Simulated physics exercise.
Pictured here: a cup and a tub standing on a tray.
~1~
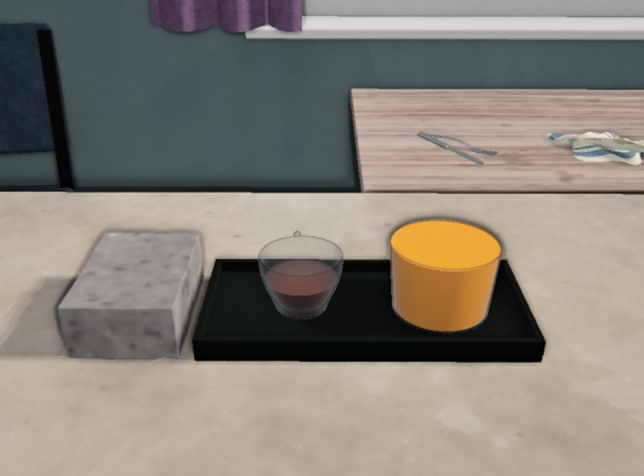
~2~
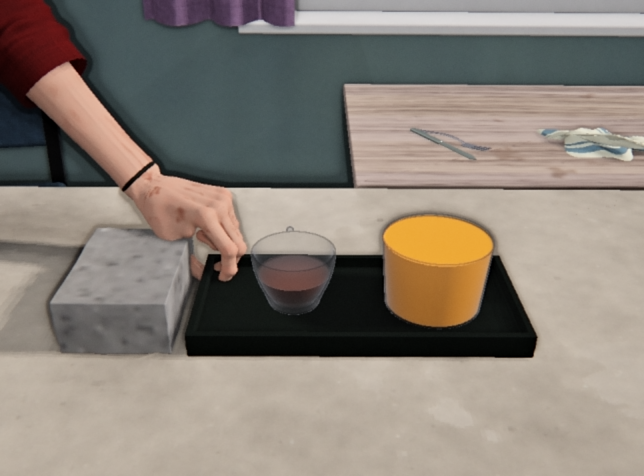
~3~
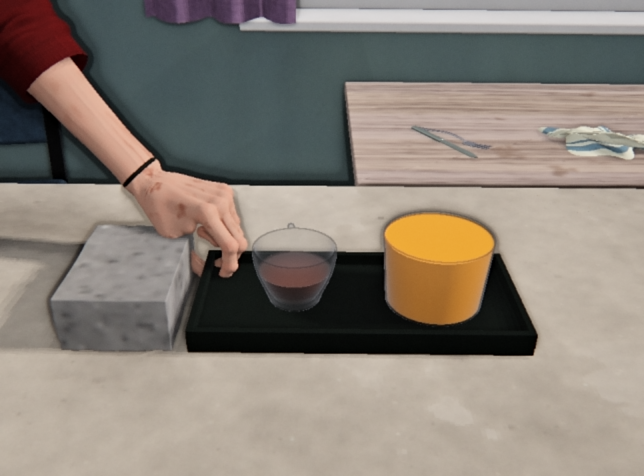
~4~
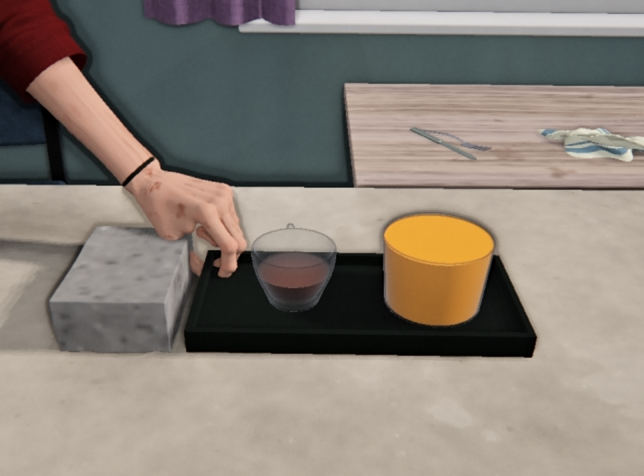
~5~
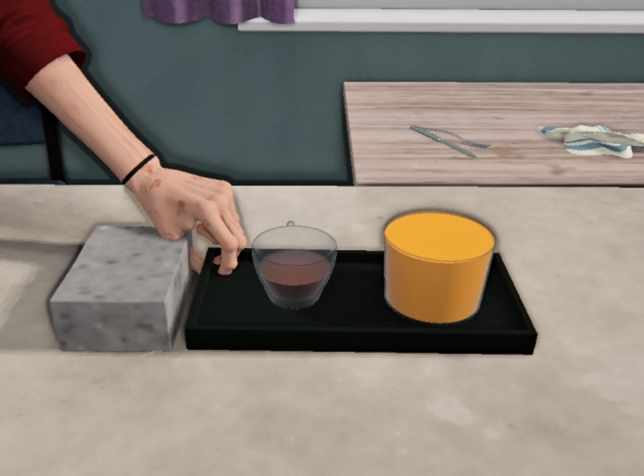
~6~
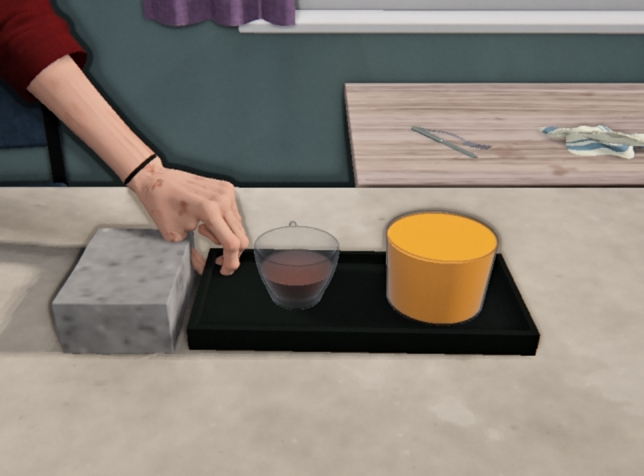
A black tray holding a clear glass cup of dark reddish liquid and, to its right, a yellow-orange tub lies on a pale stone-like counter, seen from the front and slightly above. A grey speckled block sits at left, with a purple curtain, teal wall and wooden surface behind. A red-sleeved arm appears from the left, its hand grips the tray's left end, and everything then stays almost still as the view shifts slightly.
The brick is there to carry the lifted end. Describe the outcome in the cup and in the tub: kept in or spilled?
Cup kept in, tub spilled.
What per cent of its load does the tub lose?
Roughly 12 percent of it.
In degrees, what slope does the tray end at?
Roughly 12°.
Next, the tray slopes by about 7°; cup, its rim is dry; tub, it has slopped over.
After that, the tray slopes by about 13°; cup, its rim is dry; tub, it has slopped over.
Finally, the tray slopes by about 12°, resting on the brick; cup, its rim is dry; tub, it has slopped over.
